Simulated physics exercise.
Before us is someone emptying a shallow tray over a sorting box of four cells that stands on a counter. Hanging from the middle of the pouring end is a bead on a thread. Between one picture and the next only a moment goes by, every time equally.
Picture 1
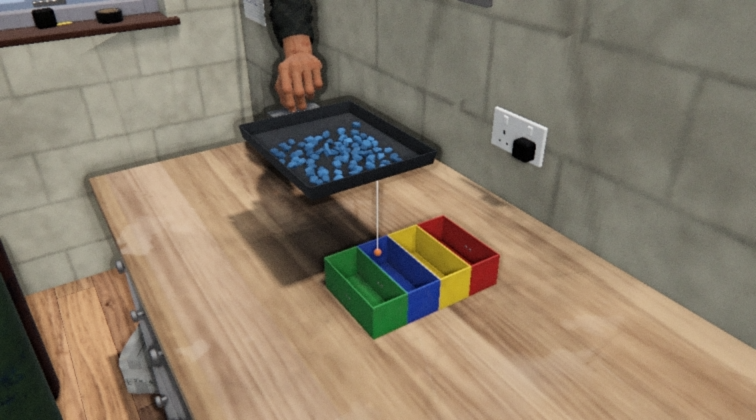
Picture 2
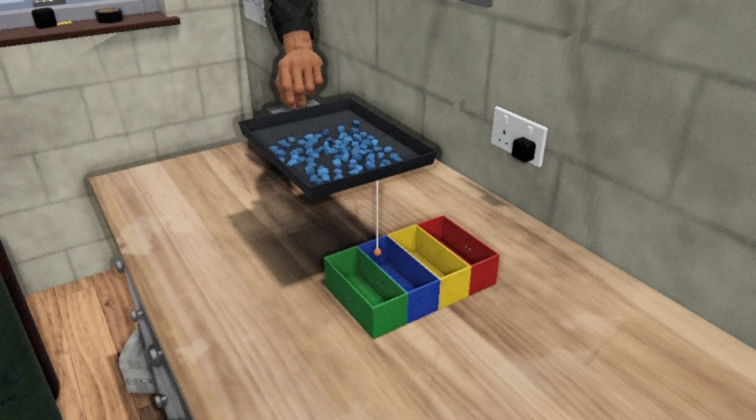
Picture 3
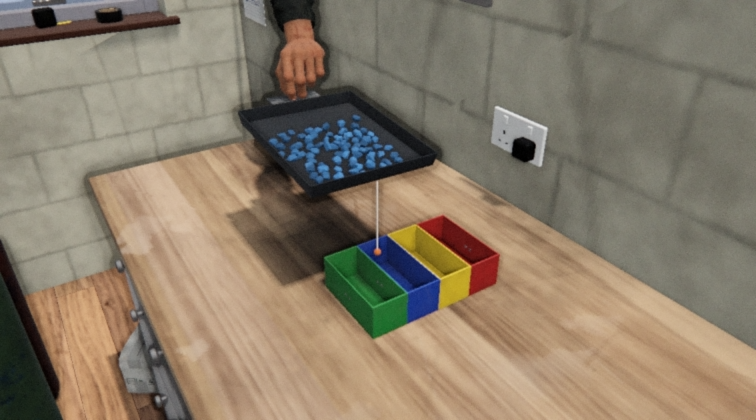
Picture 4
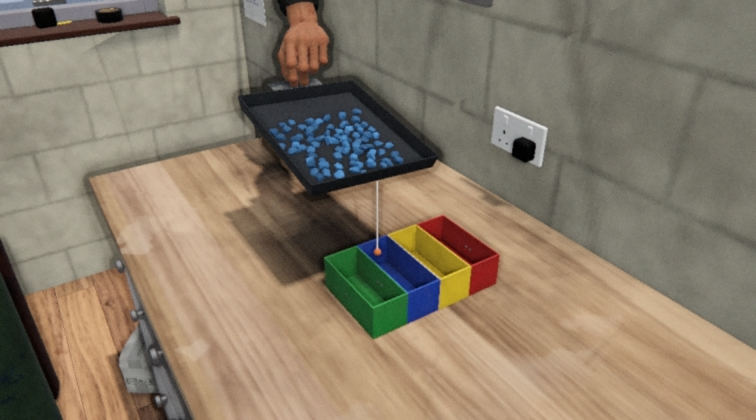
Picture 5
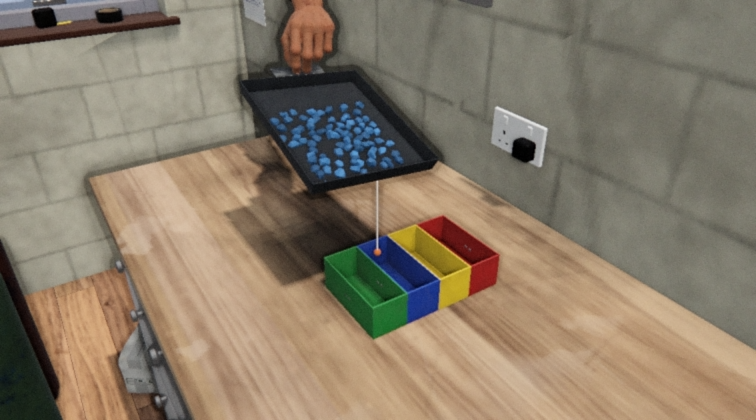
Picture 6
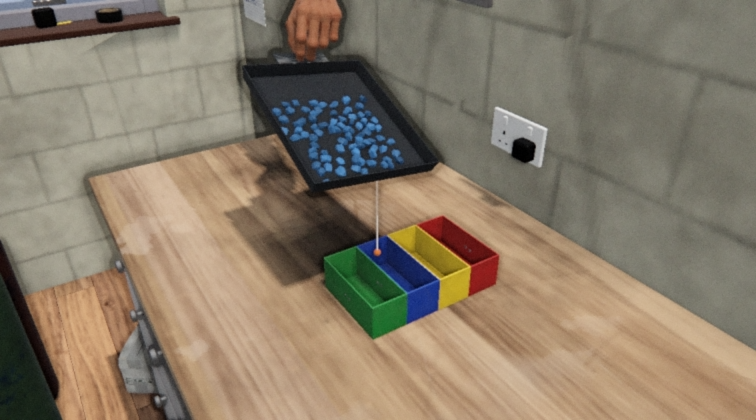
A hand gradually raised the far end of a dark tray of small blue stones, tilting it toward the viewer above a green, blue, yellow and red sorting box on a wooden counter.
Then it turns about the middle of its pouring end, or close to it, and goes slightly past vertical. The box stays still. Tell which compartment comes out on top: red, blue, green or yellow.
It is yellow that comes out on top.
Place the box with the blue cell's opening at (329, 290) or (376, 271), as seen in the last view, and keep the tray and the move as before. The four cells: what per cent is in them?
First try: Around 40 percent; second try: Around 90 percent.
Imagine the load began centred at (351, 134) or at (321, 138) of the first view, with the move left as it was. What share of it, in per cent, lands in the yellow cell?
You'd get 60 % the first time and 50 % the second.
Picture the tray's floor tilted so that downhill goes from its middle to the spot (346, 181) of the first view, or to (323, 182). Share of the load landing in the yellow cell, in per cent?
Lab note: Try one about 0 %, try two 0 %.
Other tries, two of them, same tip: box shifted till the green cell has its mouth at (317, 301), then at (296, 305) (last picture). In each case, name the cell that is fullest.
Try one: The cell in red; try two: Red.
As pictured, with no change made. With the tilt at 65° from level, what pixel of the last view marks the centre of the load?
About (394, 163).
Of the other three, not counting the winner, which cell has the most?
Rank 2: That blue cell.
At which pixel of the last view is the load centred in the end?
About (429, 285).
Soon after the last picture, tray tipped steeply; nearly all on the tray; a stray few falling or outside the box.
A little later, tray tipped past a quarter turn; about half on the tray; about a quarter in the yellow cell; a small part in the blue cell; a stray few in the green cell; a small part falling or outside the box.
Later still, tray tipped past a quarter turn; about two thirds in the yellow cell; about a quarter in the blue cell; a small part in the green cell; a stray few in the red cell; a stray few falling or outside the box.
At rest, tray tipped past a quarter turn; about two thirds in the yellow cell; about a quarter in the blue cell; a small part in the green cell; a stray few in the red cell; a stray few outside the box.
